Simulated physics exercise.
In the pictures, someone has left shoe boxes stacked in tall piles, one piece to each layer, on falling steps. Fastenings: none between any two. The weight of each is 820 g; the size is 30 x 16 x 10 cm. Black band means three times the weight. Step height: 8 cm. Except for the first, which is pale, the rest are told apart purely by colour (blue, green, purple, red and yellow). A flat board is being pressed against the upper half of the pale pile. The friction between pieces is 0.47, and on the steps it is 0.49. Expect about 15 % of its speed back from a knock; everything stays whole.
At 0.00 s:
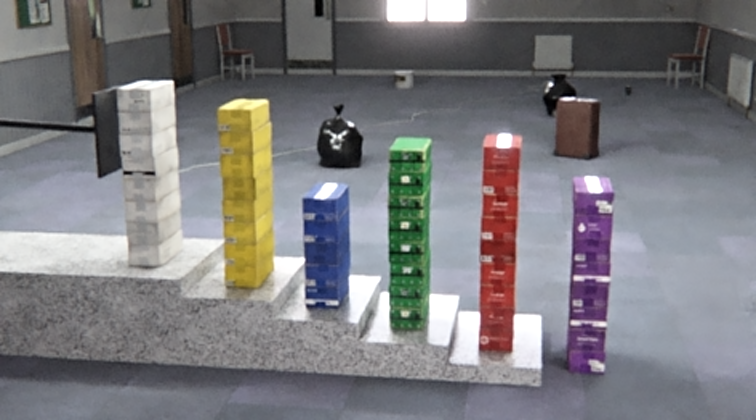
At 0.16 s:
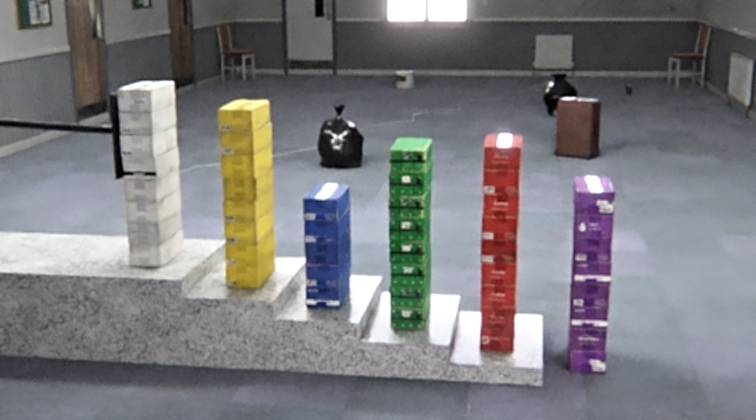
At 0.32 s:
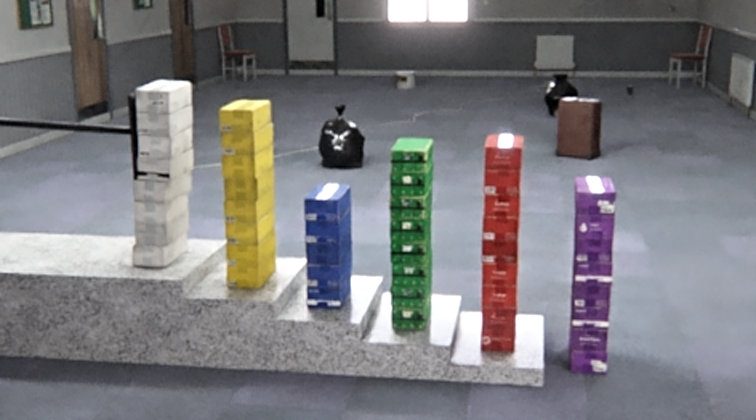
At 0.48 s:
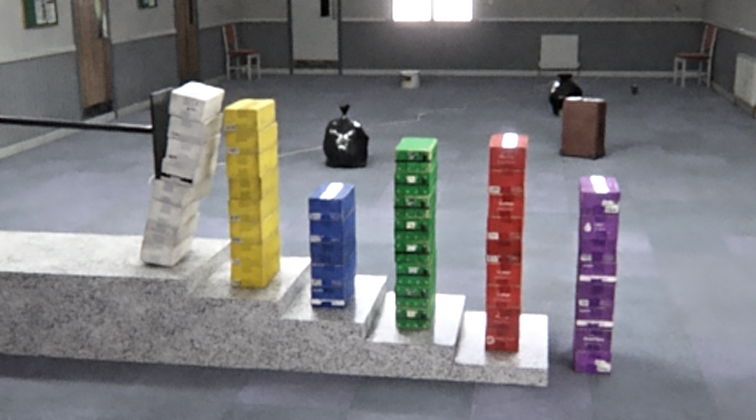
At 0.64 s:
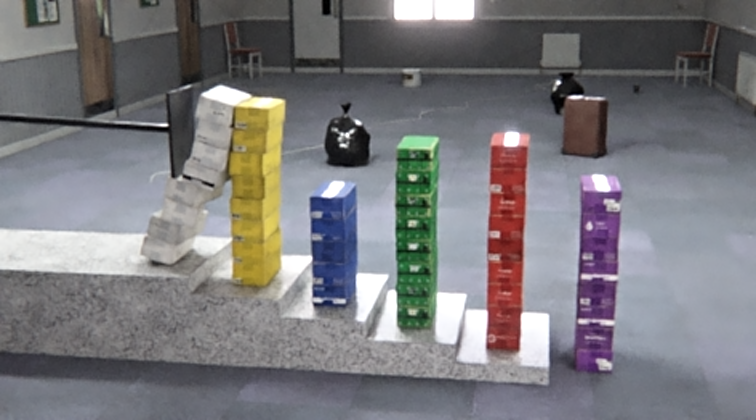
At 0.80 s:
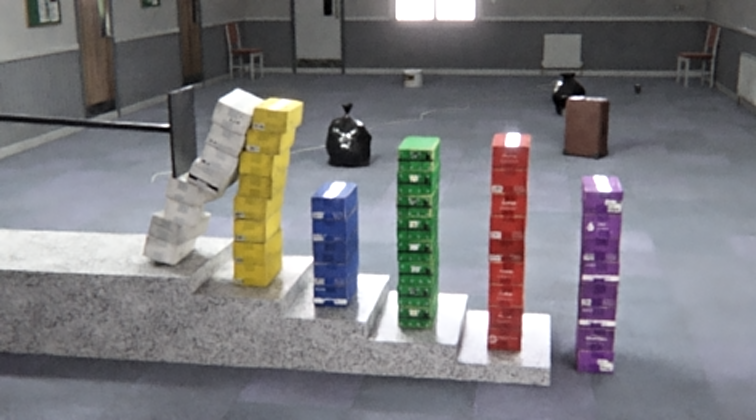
A tall white stack of boxes is pushed rightward by a board, leaning against the yellow stack.
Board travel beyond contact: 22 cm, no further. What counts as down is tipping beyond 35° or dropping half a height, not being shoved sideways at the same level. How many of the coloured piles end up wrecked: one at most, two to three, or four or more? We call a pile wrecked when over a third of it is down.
One at most.
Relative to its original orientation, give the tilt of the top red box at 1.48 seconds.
It sits at about 0 degrees.
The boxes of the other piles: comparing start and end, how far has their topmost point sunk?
14 cm.
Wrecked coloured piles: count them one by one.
1.
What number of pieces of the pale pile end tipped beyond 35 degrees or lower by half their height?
That happens to 4 of them.
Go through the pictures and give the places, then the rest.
In the first picture (each place is the centre of the face we see best), board (95, 125) 10 cm short; top yellow box (235, 121); top blue box (319, 210); the others all in place.
Board (113, 126) 21 mm short; top red box (502, 158), in the second picture.
Board (132, 126) 6 cm in, top of the pale pile leaning 3°; top red box (503, 159); the others all in place, in the third picture.
Board (153, 126) 15 cm in, top of the pale pile leaning 14°; top red box (507, 158); the others all in place, in the fourth picture.
Board (169, 124) 22 cm in, top of the pale pile leaning 17°; top yellow box (252, 119) tilted 3°; 3 have shifted, in the fifth picture.
Board (171, 125) 22 cm in, stopped, top of the pale pile leaning 25°; top yellow box (270, 120) tilted 6°; top red box (510, 158); 5 have shifted, in the sixth picture.
By 1.10 s, 4 of the pale pile down; 5 of the 38 other boxes down; top yellow box tilted 39°, 10 cm lower.
By 1.48 s, 4 of the pale pile down; 5 of the 38 other boxes down; top yellow box on its side; top blue box tilted 11°.
When it is over (2.7 s), 4 of the pale pile down; 5 of the 38 other boxes down; top yellow box on its side; top blue box tilted 18°. Wrecked, yellow. In pixels of the last frame, middles, top yellow box near (384, 279), top blue box near (380, 205).
